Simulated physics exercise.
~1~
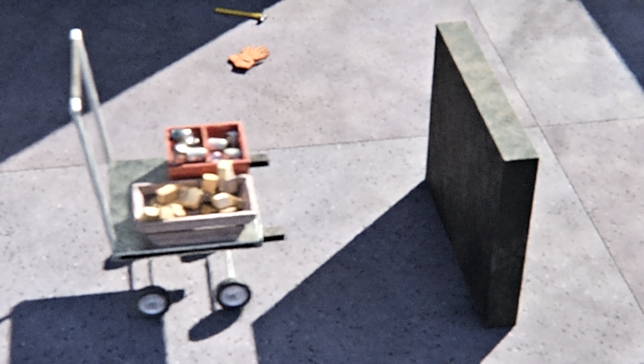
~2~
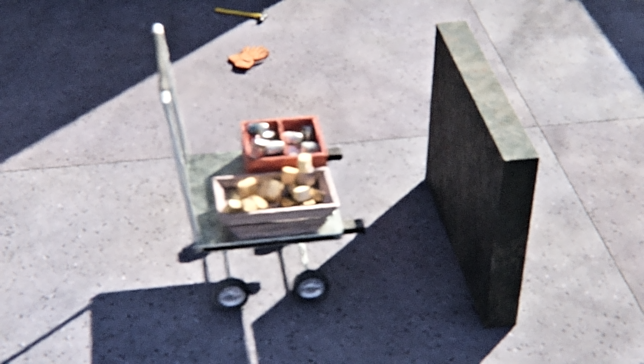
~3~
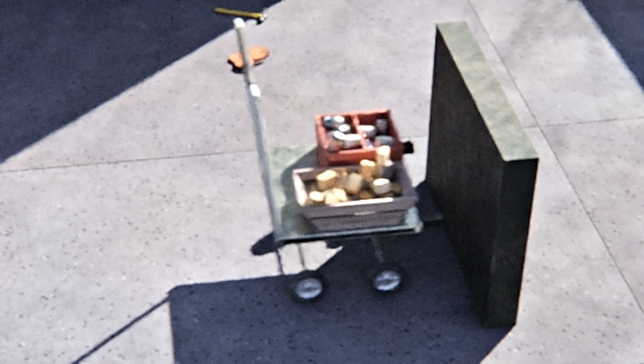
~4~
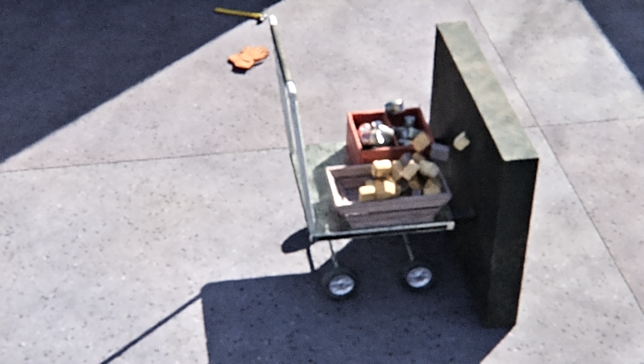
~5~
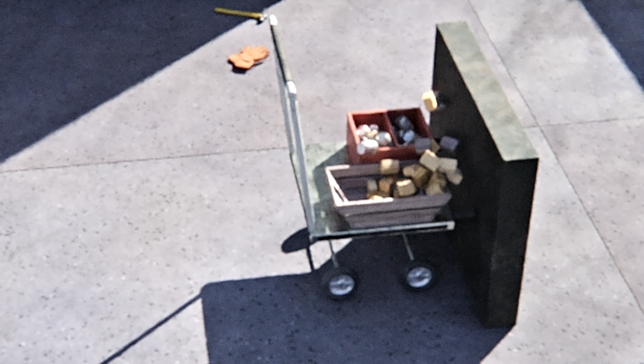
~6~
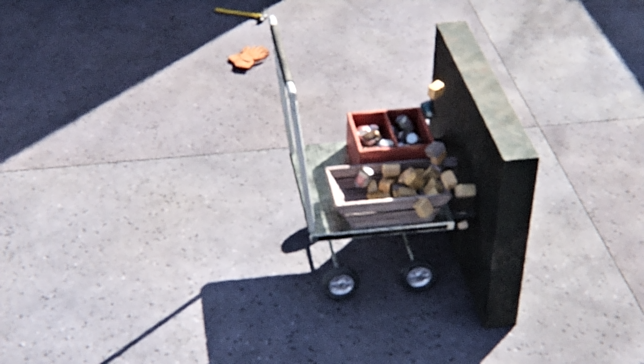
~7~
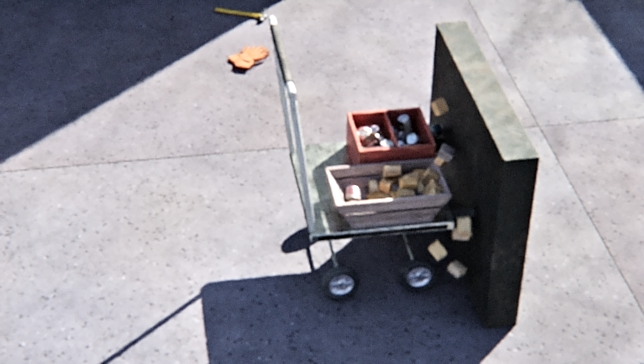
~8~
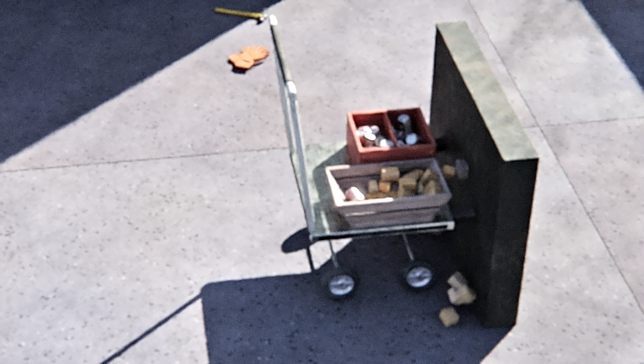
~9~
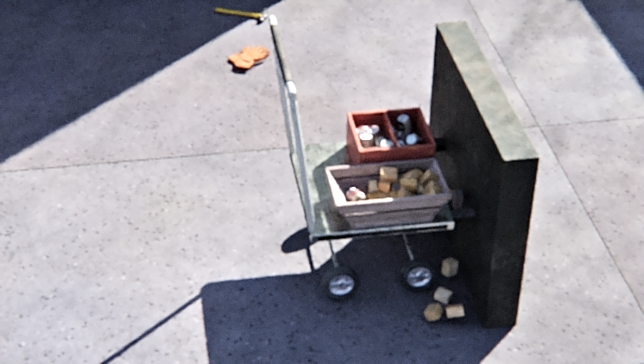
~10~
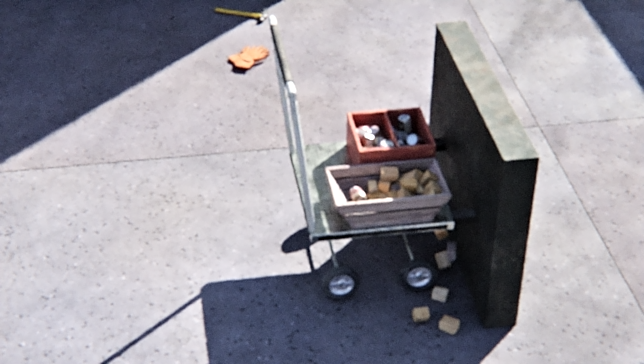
On sunlit grey paving crossed by dark shadows, seen from above at an angle, a cart with a tall pale handle carries a red divided tray of small cans behind a wooden tray of tan blocks. A thick dark wall stands to the right, and an orange object and a yellow one lie on the ground behind. The cart rolls right and stops at the wall. Contents surge forward, and several pieces fly out against the wall and drop through the gap. Some blocks settle on the ground beside the front wheel, while the cart stays upright, both trays still holding many pieces.
